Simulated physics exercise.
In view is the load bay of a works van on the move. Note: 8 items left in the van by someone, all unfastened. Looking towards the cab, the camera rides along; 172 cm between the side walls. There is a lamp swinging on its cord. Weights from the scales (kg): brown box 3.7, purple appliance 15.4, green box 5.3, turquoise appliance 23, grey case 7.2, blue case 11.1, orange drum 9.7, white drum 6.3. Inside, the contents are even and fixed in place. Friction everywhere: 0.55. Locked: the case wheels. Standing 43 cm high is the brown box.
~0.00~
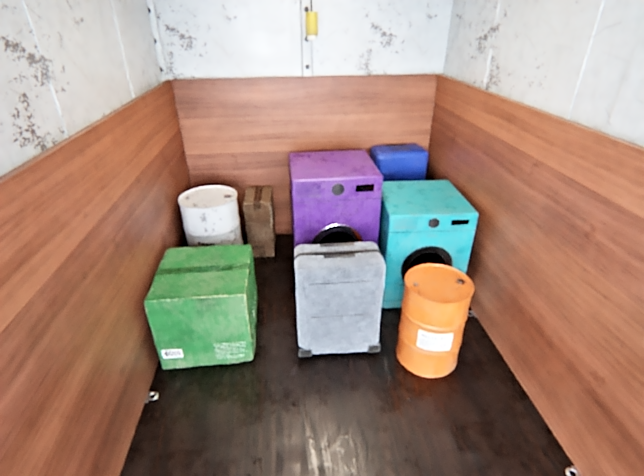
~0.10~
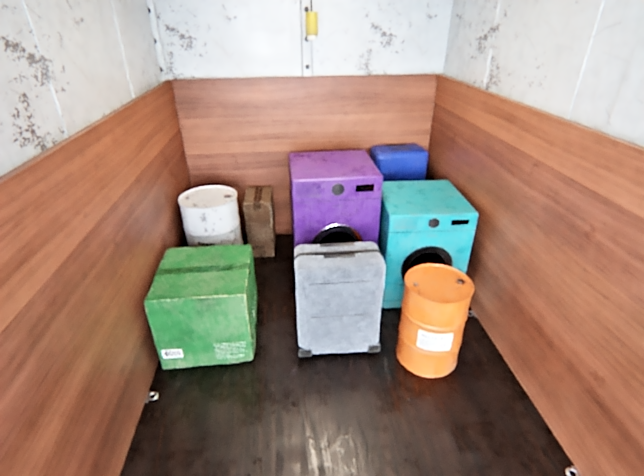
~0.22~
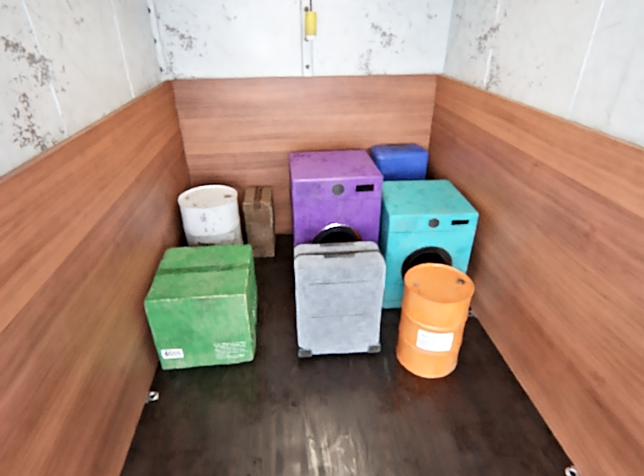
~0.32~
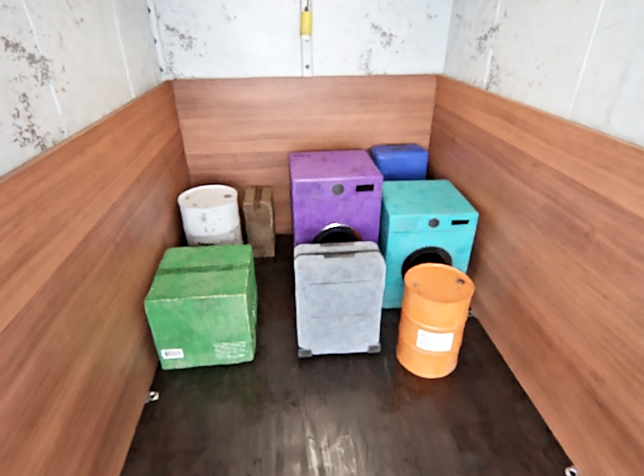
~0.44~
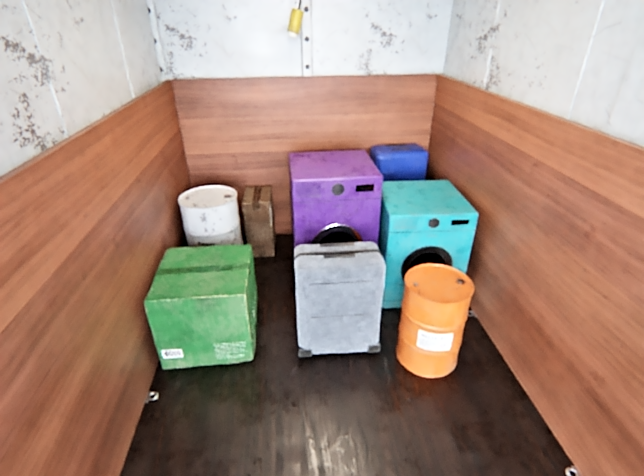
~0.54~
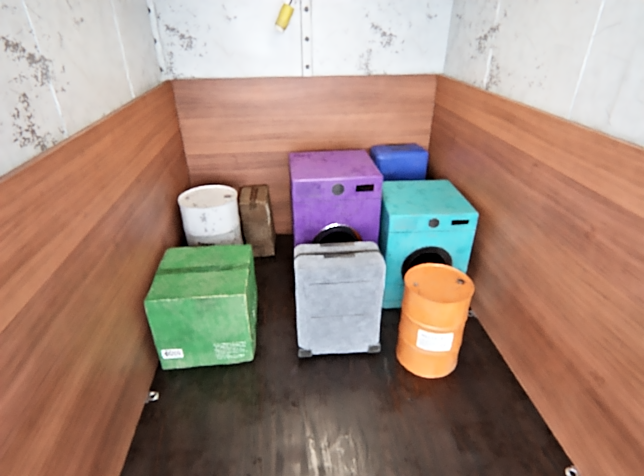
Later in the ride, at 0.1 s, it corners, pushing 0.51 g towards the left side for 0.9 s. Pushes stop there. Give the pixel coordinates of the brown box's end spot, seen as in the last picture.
Its end spot is about (252, 222).
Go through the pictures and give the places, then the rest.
The first picture shows no push; brown box (261, 221); purple appliance (332, 224).
The second picture shows no push; turquoise appliance (416, 243); grey case (338, 299).
The third picture shows push 0.24 g left; orange drum (432, 320).
The fourth picture shows push 0.45 g left; white drum (214, 235); purple appliance (332, 224).
The fifth picture shows push 0.51 g left; green box (209, 303); turquoise appliance (416, 243).
The sixth picture shows push 0.51 g left; brown box (259, 221) at 4° to upright; grey case (338, 299).
Around 0.74 s, push 0.51 g left; brown box at 6° to upright near (253, 221).
Around 0.84 s, push 0.33 g left; brown box shifted 6 cm near (252, 222); white drum shifted 3 cm.
Finally (1.6 s), all 8 still in place (within 15 cm). In the last view, brown box near (252, 222).
